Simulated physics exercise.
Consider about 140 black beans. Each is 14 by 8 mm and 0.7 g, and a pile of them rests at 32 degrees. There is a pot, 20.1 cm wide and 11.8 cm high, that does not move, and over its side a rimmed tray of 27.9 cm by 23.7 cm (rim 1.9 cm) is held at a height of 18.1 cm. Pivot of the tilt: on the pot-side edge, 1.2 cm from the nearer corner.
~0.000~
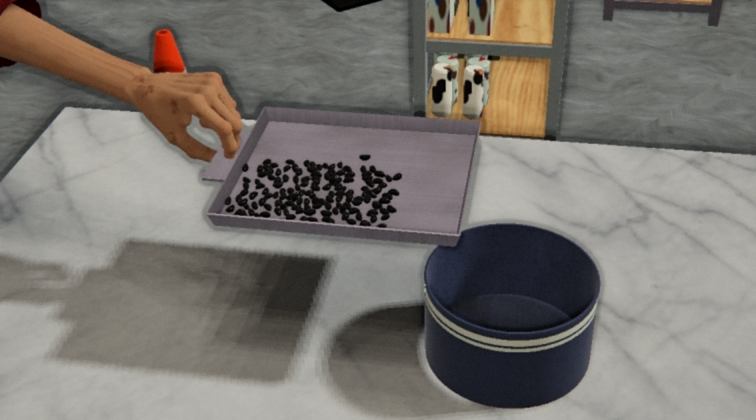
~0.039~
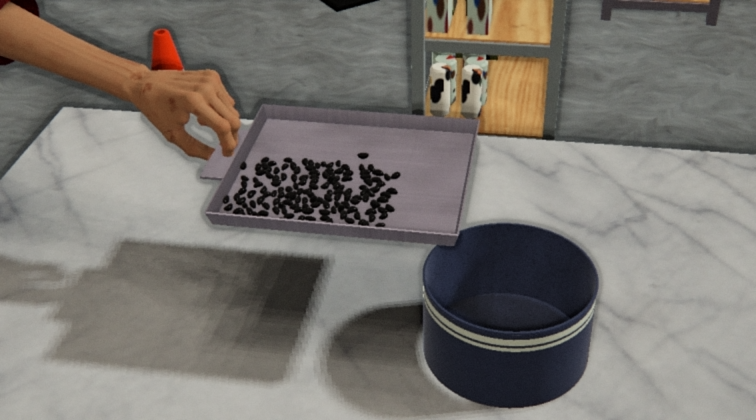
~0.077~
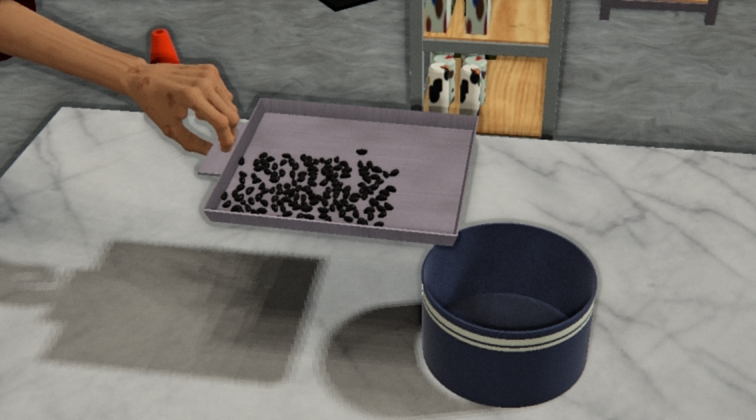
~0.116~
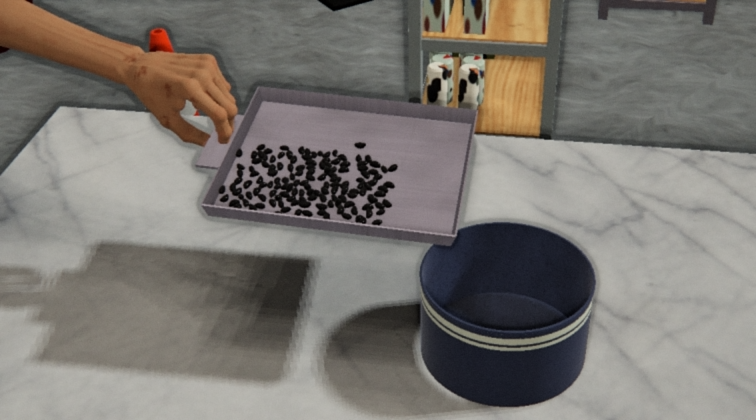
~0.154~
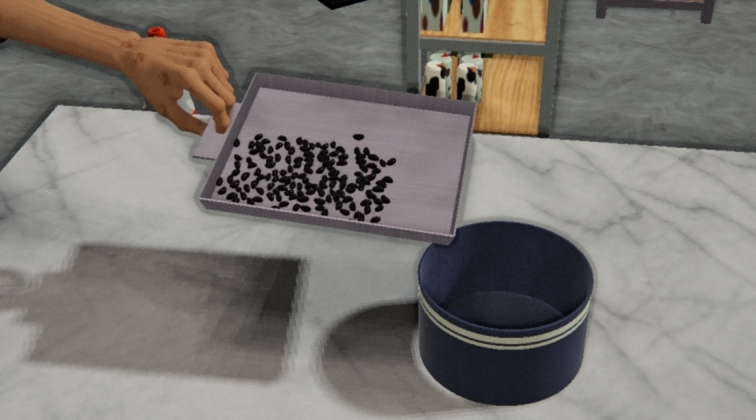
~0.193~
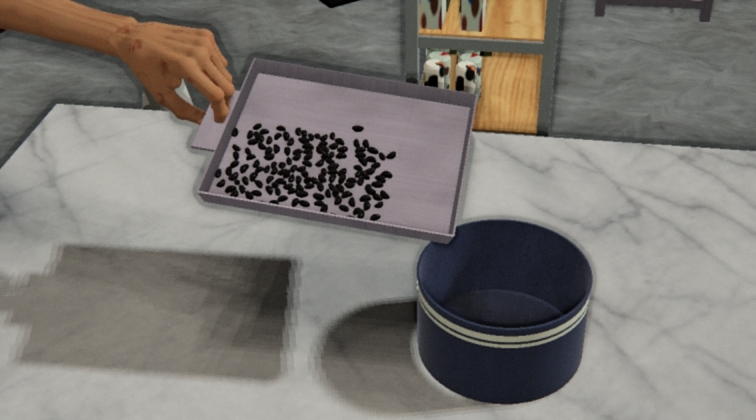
A hand gradually tilting a rimmed tray of black beans, its left side rising, beside a dark blue pot on marble.
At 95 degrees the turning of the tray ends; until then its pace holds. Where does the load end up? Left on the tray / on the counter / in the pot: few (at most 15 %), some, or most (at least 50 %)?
Tray: Few; counter: Some; pot: Most.
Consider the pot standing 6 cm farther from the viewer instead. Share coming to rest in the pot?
My estimate: Some 0 per cent.
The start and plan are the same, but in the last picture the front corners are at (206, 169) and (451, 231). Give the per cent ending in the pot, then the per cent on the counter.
Per cent by place - pot 100, counter 0.
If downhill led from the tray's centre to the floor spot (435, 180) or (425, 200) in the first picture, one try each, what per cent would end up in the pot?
I'd put it at about 75 per cent for the first tilt and about 100 per cent for the second.
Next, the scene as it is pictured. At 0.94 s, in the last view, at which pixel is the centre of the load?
At about (433, 245).
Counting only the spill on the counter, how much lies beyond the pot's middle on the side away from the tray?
Near 40 in a hundred.
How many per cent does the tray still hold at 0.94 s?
About 65% of the load.
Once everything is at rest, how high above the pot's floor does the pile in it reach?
Top level: Approx. 1.5 cm.
After 0.64 s, tilt 51 degrees; the tray holds 100 %, the pot 0 %.
After 0.94 s, tilt 78 degrees; the tray holds 65 %, the pot 10 %.
Then, at 1.34 s, tilt 95 degrees; the tray holds 0 %, the pot 60 %.
By 2.5 s all is still; tray 0 %, counter 35 %, pot 65 %.
